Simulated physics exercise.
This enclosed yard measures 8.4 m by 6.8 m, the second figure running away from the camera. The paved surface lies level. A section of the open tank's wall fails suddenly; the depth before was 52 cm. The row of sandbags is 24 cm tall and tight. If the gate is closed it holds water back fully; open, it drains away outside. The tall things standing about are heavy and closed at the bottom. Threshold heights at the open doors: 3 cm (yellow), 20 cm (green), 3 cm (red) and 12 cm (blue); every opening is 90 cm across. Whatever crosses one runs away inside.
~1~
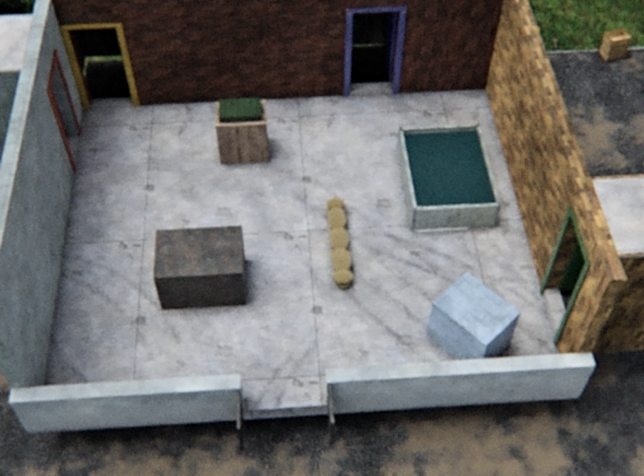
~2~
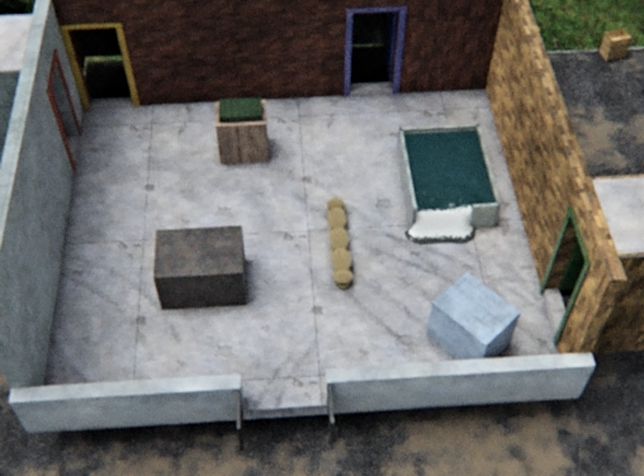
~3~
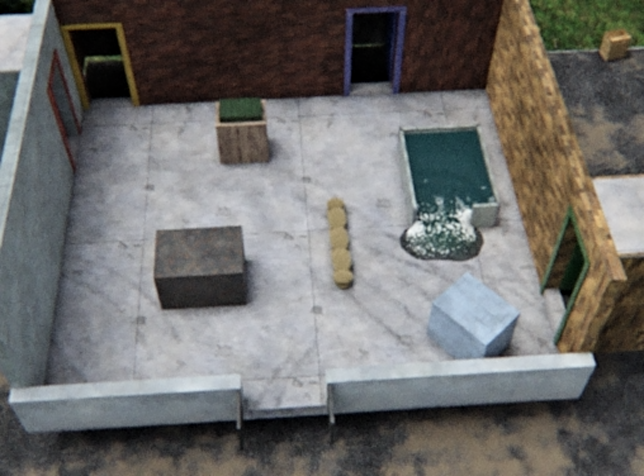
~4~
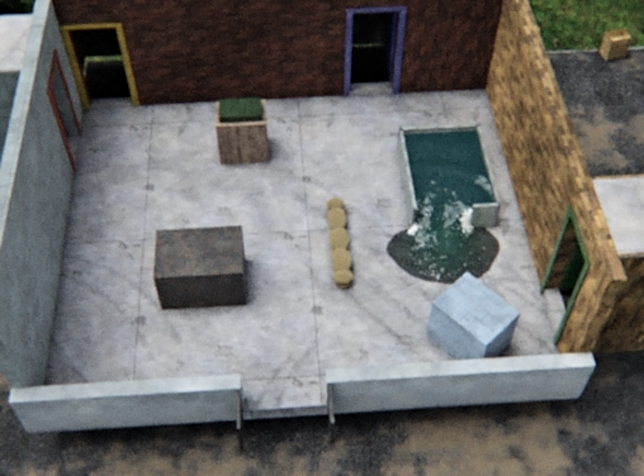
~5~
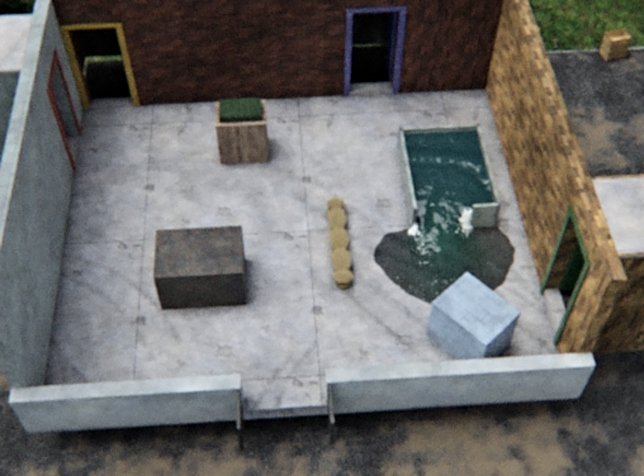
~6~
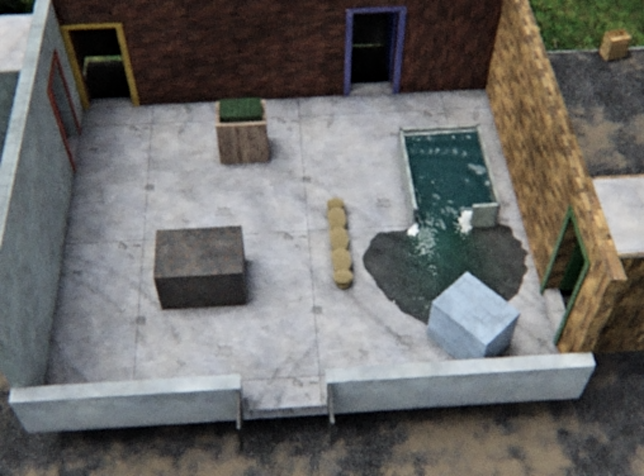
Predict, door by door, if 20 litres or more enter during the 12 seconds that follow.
The water let in: At the yellow door it does not reach the limit; at the green door it stays under the limit; at the red door it keeps below the limit; at the blue door it keeps below the limit.
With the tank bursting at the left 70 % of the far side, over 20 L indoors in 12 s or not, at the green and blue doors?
Then: Green not over, blue above.
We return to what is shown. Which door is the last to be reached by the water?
Last comes the yellow one.
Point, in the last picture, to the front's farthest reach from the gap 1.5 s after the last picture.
Around (259, 395).
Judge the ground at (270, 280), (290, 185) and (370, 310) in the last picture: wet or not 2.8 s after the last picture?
In that order: Not reached, dry, under water.
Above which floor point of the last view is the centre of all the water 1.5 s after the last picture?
Near (440, 251).
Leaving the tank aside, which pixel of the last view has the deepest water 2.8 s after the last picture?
At about (491, 371).
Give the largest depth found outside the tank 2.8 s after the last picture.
Up to some 28 cm.
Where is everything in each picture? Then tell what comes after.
Still water, 52 cm deep, in the open tank at (448, 168), in the first frame.
Water pours out at (442, 221) and has run 0.6 m, to (412, 238); typically 8 cm deep outside, 52 cm at the open tank's back, in the second frame.
Water pours out at (442, 222) and has run 0.8 m, to (411, 251); typically 9 cm deep outside, 52 cm at the open tank's back, in the third frame.
Water pours out at (442, 223) and has run 1.2 m, to a hidden place; typically 6 cm deep outside, 52 cm at the open tank's back, in the fourth frame.
The front is at a hidden place, 1.7 m from the gap at (442, 222); 2.7 m2 of floor is under water; 51 cm left at the back of the open tank, in the fifth frame.
The front is at a hidden place, 2.1 m from the gap at (442, 222); 3.5 m2 of floor is under water; 46 cm left at the back of the open tank, in the sixth frame.
Then, 0.7 s after the last picture water covers 15 % of the floor and is deepest (28 cm) near (431, 234); yellow door not reached, green door 5 cm at the sill, 0 L in, red door not reached, blue door not reached.
Then, 1.5 s after the last picture water covers 20 % of the floor and is deepest (29 cm) near (559, 376); yellow door not reached, green door 14 cm at the sill, 0 L in, red door not reached, blue door not reached.
Then, 2.8 s after the last picture water covers 25 % of the floor and is deepest (28 cm) near (491, 371); yellow door not reached, green door 13 cm at the sill, 1 L in, red door not reached, blue door not reached.
Then, 6.3 s after the last picture water covers 45 % of the floor and is deepest (10 cm) near (504, 380); yellow door not reached, green door 10 cm at the sill, 1 L in, red door not reached, blue door not reached.
Then, 11.3 s after the last picture water covers 70 % of the floor and is deepest (6 cm) near (193, 314); yellow door 3 cm at the sill, 0 L in, green door 4 cm at the sill, 1 L in, red door 1 cm at the sill, 0 L in, blue door 2 cm at the sill, 0 L in.
